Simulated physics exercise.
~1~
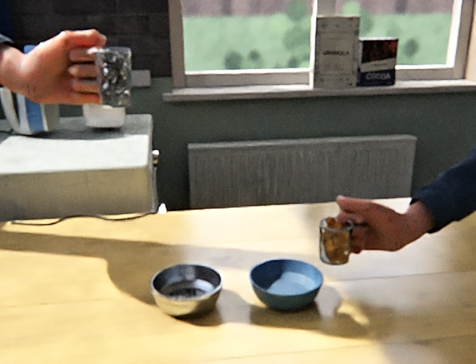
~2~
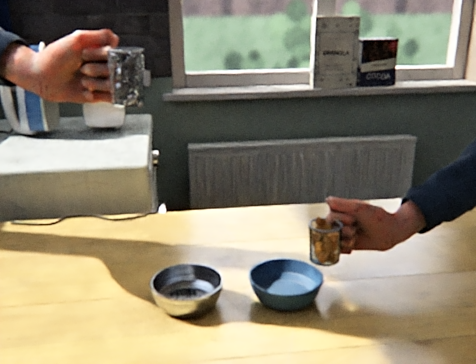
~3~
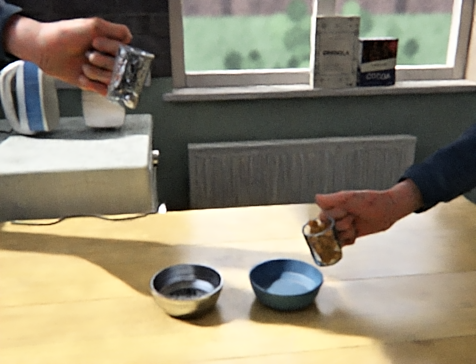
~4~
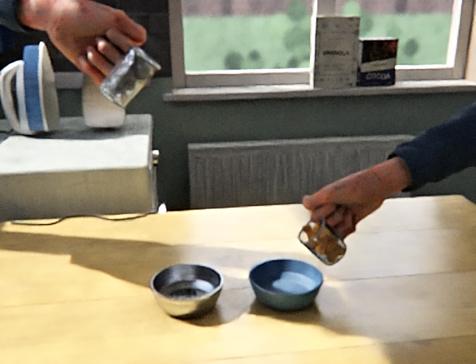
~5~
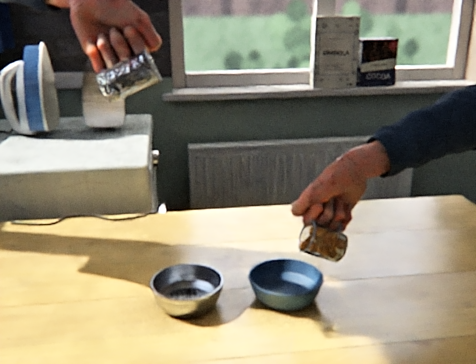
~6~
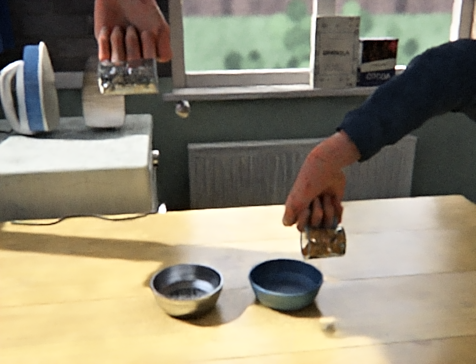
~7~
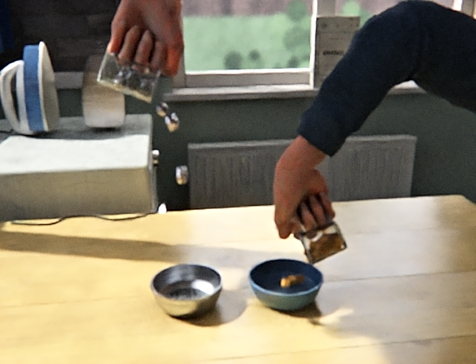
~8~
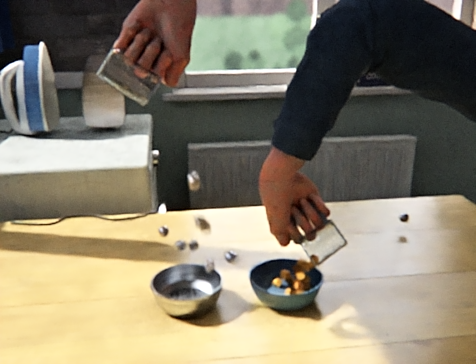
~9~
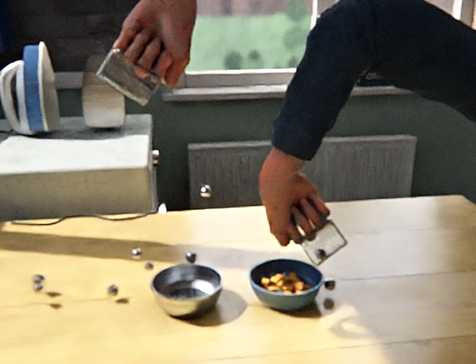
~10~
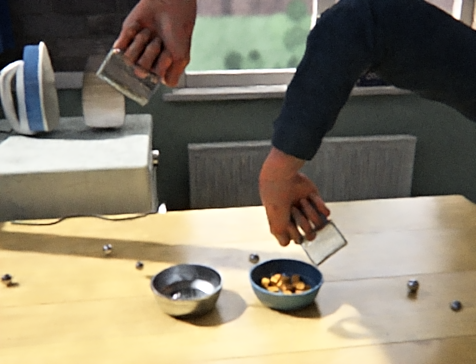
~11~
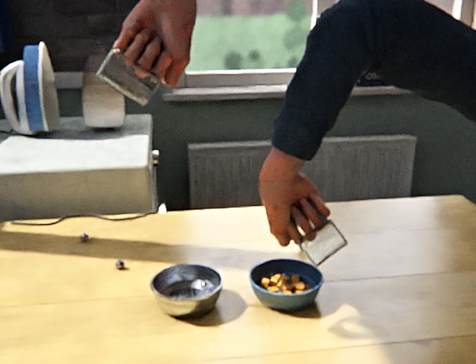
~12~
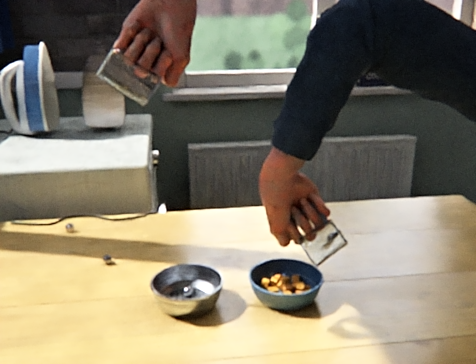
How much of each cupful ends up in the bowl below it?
The blue bowl on the right keeps all of its golden pieces. The metal bowl on the left holds only a few grey pieces, as most of them end up outside it.
